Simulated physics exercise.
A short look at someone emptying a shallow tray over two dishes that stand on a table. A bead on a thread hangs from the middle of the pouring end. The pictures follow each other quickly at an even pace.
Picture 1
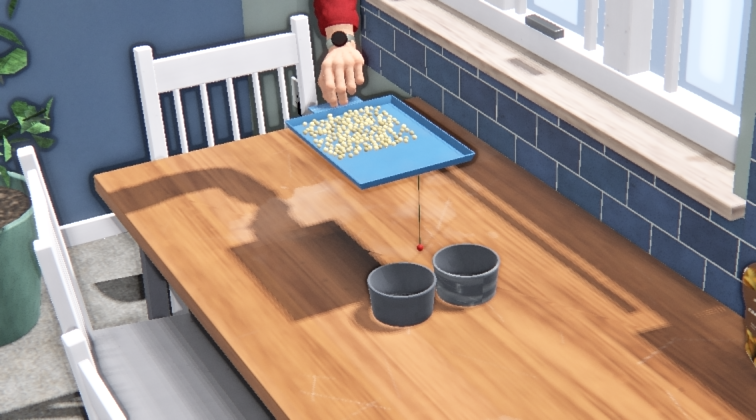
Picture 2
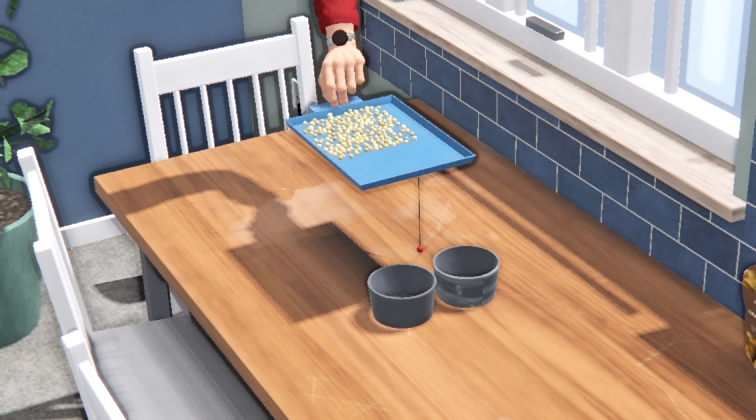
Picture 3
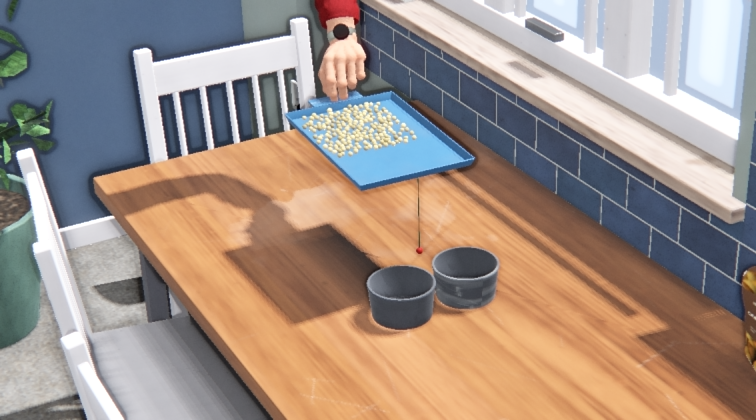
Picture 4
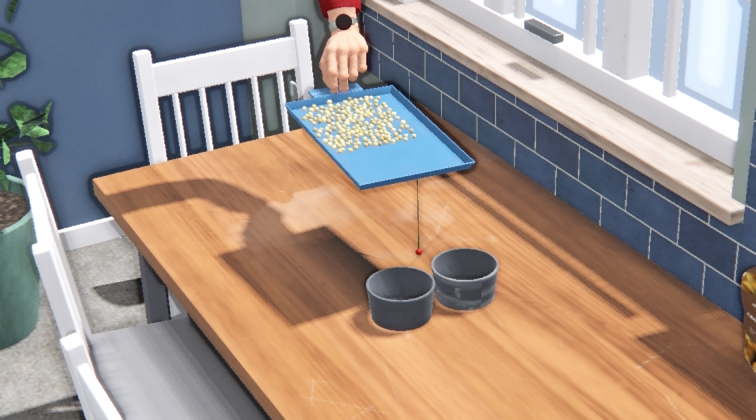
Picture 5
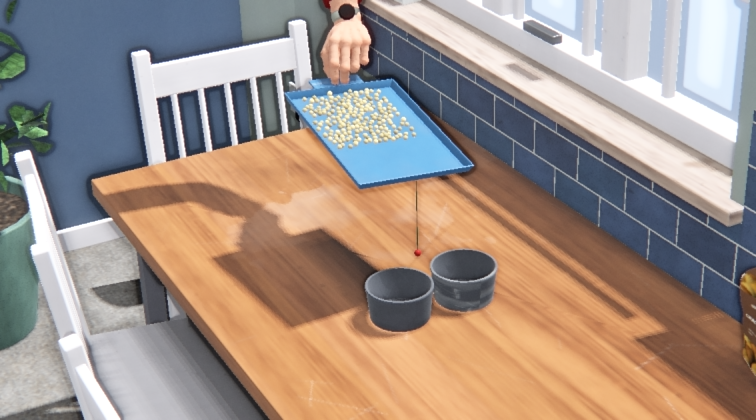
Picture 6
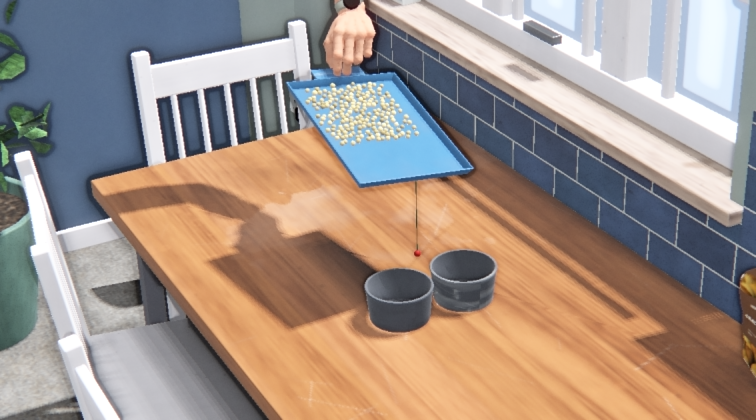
A hand held a blue tray of small pale beans above two dark bowls on a wooden table, then gradually raised the back end, tilting the tray toward its lower right corner.
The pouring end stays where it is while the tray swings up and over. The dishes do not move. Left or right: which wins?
Fuller: The right dish.
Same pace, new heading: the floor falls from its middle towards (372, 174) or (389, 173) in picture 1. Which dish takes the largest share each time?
In turn: The left-hand dish; the left dish.
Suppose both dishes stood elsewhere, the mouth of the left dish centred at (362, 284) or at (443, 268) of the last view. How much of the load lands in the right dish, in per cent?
The first gives 10 %, the second 40 %.
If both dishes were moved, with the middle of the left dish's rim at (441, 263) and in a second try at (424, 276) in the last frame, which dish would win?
First the right-hand dish, then the right one.
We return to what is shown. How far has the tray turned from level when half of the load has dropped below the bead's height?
Near 60 degrees.
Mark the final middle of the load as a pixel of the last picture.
Close to (484, 292).
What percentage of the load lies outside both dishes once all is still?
Near 60 %.
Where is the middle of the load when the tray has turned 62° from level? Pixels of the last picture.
Near (480, 255).
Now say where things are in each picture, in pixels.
The first picture shows corners of the pouring end at (362, 182) and (471, 153), level; middle of the load at (359, 130), soya beans; left dish at (418, 307); right dish at (483, 287); bead on its thread at (420, 248).
The second picture shows corners of the pouring end at (362, 183) and (471, 155), level; middle of the load at (359, 130).
The third picture shows corners of the pouring end at (362, 183) and (471, 158), tipped barely, lowest at the right corner; middle of the load at (359, 127).
The fourth picture shows corners of the pouring end at (361, 183) and (470, 161), tipped a little, lowest at the right corner; middle of the load at (359, 122).
The fifth picture shows corners of the pouring end at (361, 182) and (470, 164), tipped a little, lowest at the right corner; middle of the load at (359, 116).
The sixth picture shows corners of the pouring end at (362, 181) and (469, 167), tipped clearly, lowest at the right corner; middle of the load at (362, 112); left dish at (416, 313); right dish at (480, 293).
Soon after the last picture, tray tipped steeply; about a third on the tray; about a quarter in the right dish; about a quarter outside both; about a quarter in the air.
A little later, tray tipped past a quarter turn; about half in the right dish; about half outside both; a stray few in the air.
Later still, tray tipped past a quarter turn; about half in the right dish; about half outside both.
At rest, tray tipped past a quarter turn; none in the left dish; about half in the right dish; about half outside both.
